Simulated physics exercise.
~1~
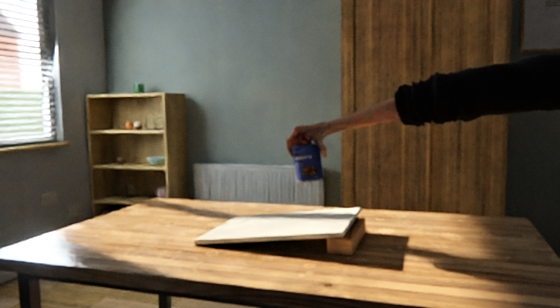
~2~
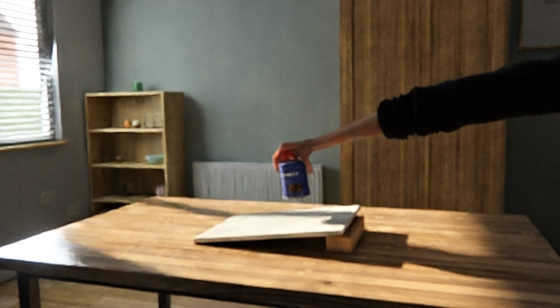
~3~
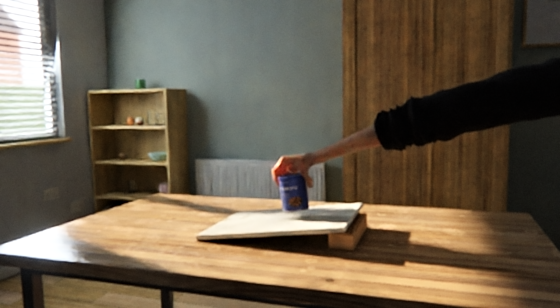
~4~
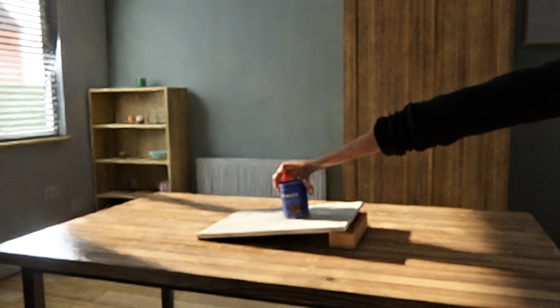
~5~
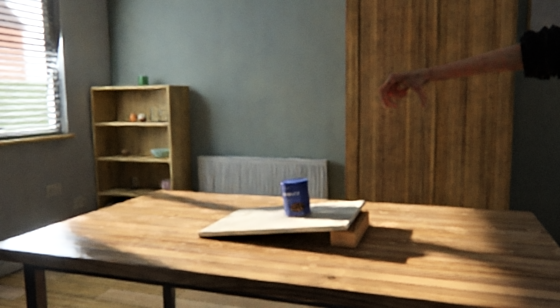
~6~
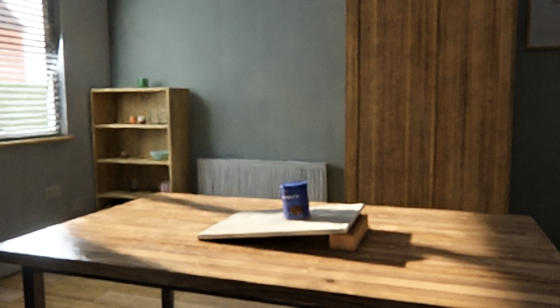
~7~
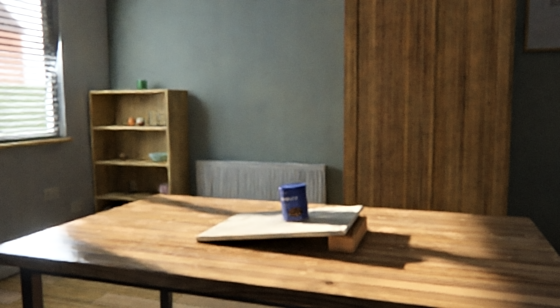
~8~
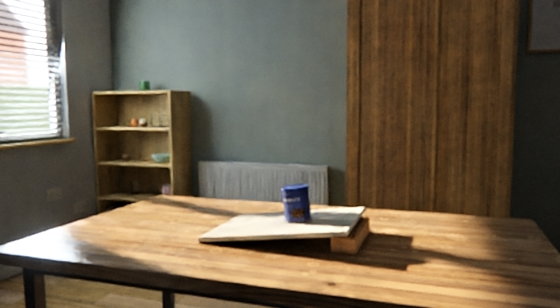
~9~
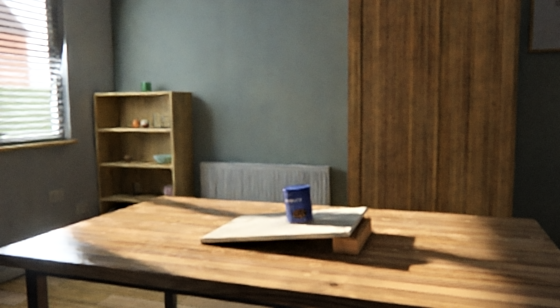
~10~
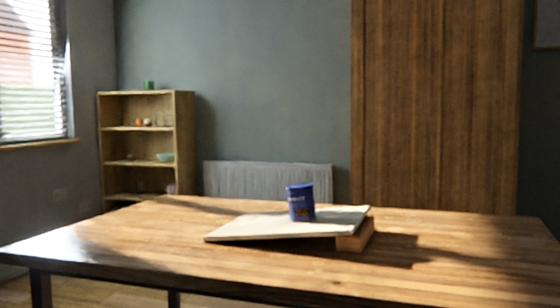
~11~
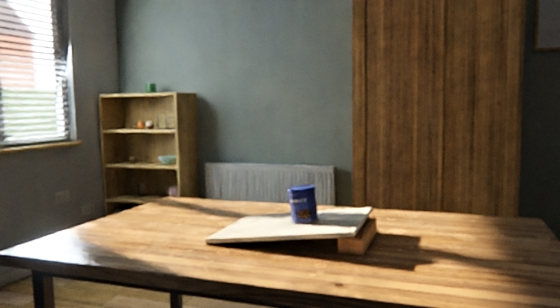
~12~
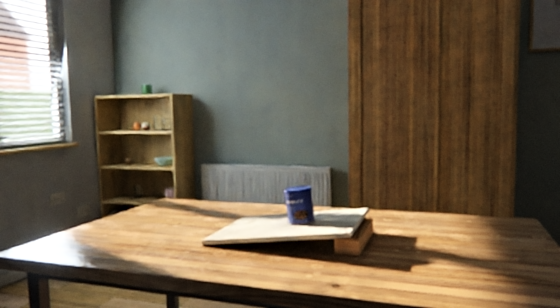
A blue tin, held from above by a hand in a dark sleeve, hovers over a pale board that slopes on a wooden table, one end propped on a block. The arm reaches in from the right and moves the tin slightly left and downward. It lowers the tin until it rests upright on the sloping board. The fingers then let go, and the hand draws back to the right and out of view. Left alone on the slope, the tin neither slides nor tips, and it is still standing in the same spot at the end.
